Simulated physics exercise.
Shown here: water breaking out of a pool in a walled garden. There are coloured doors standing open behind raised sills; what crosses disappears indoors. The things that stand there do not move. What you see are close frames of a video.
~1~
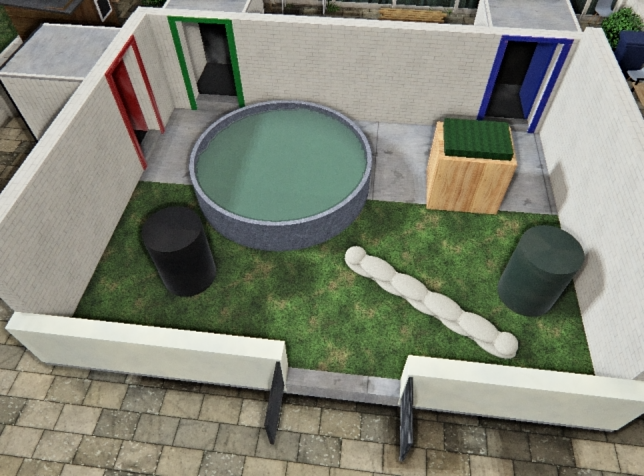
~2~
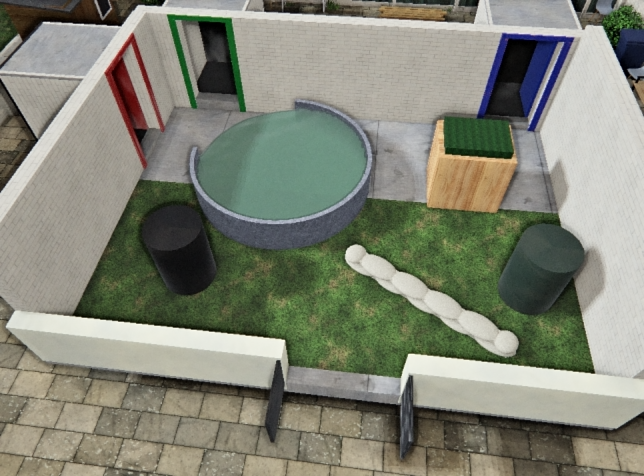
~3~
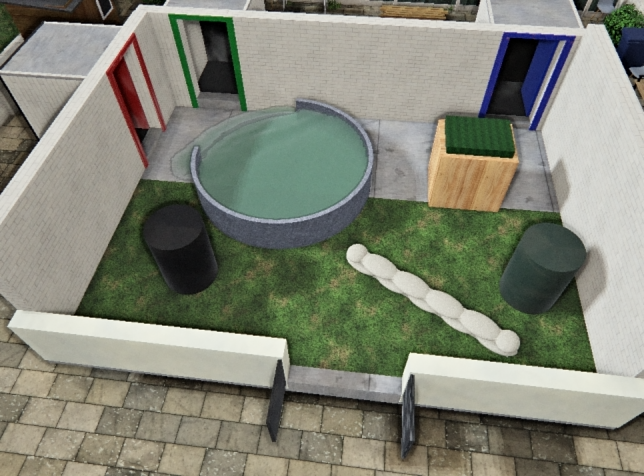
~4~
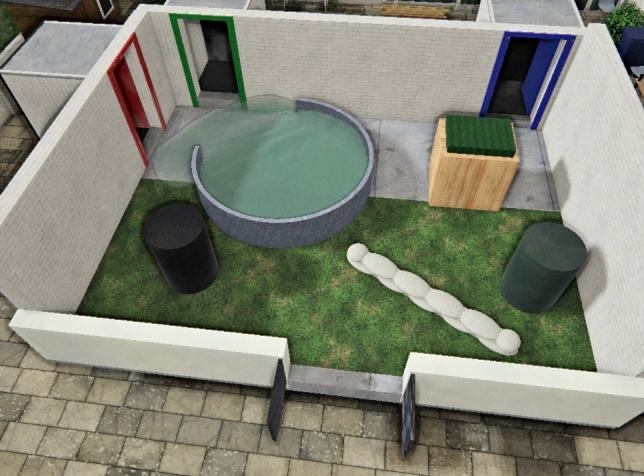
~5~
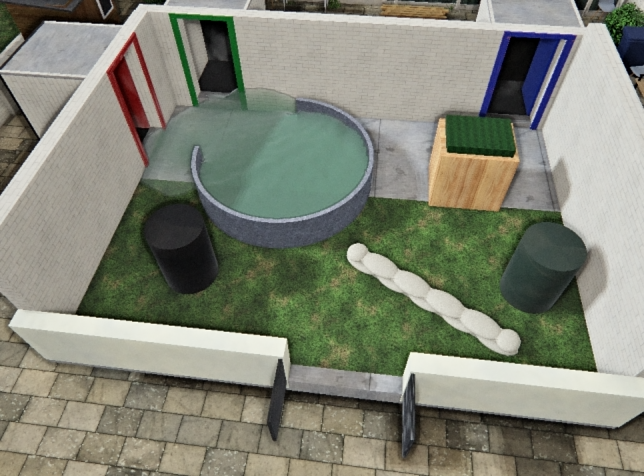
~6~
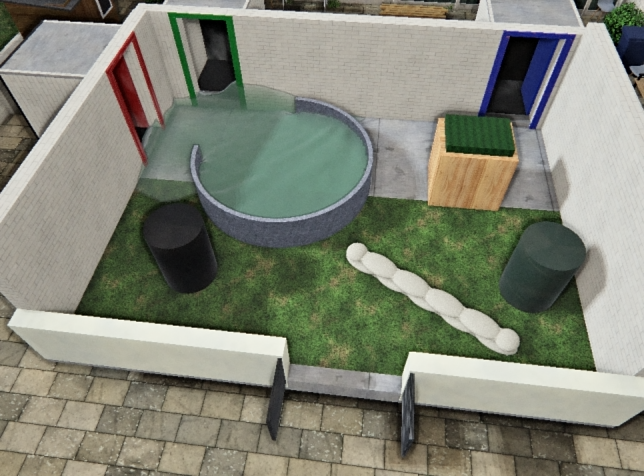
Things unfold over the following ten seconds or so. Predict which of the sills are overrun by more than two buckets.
The red door is overrun, the blue door is not overrun, the green door is overrun.
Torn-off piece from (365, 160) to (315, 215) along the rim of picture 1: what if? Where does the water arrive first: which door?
Go with the blue-painted one.
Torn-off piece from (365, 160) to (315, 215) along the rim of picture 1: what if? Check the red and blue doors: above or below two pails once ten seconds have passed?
As I see it, the red door stays short of it and the blue door tops the mark.
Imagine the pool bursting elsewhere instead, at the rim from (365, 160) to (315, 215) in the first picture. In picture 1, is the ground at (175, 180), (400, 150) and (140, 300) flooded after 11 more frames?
Taken one by one: Unaffected, then sodden, then unaffected.
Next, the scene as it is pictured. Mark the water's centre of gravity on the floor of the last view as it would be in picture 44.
It's close to (260, 195).
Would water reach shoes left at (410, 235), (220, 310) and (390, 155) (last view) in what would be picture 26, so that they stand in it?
Same order as asked: Dry as before; dry as before; drenched.
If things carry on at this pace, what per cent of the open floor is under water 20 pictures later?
Estimate: Near 45 %.
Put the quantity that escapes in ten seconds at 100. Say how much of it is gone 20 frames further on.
Estimate: 70 %.
A moment on, water covers 20 % of the floor; the red door over two buckets in, the blue door not reached, the green door under two buckets in.
Next, water covers 25 % of the floor; the red door far over two buckets in, the blue door not reached, the green door far over two buckets in.
Then, water covers 45 % of the floor; the red door far over two buckets in, the blue door wet at the sill, nothing in, the green door far over two buckets in.
Later, water covers 70 % of the floor; the red door far over two buckets in, the blue door wet at the sill, nothing in, the green door far over two buckets in.
In the end, water covers 95 % of the floor; the red door far over two buckets in, the blue door wet at the sill, nothing in, the green door far over two buckets in.
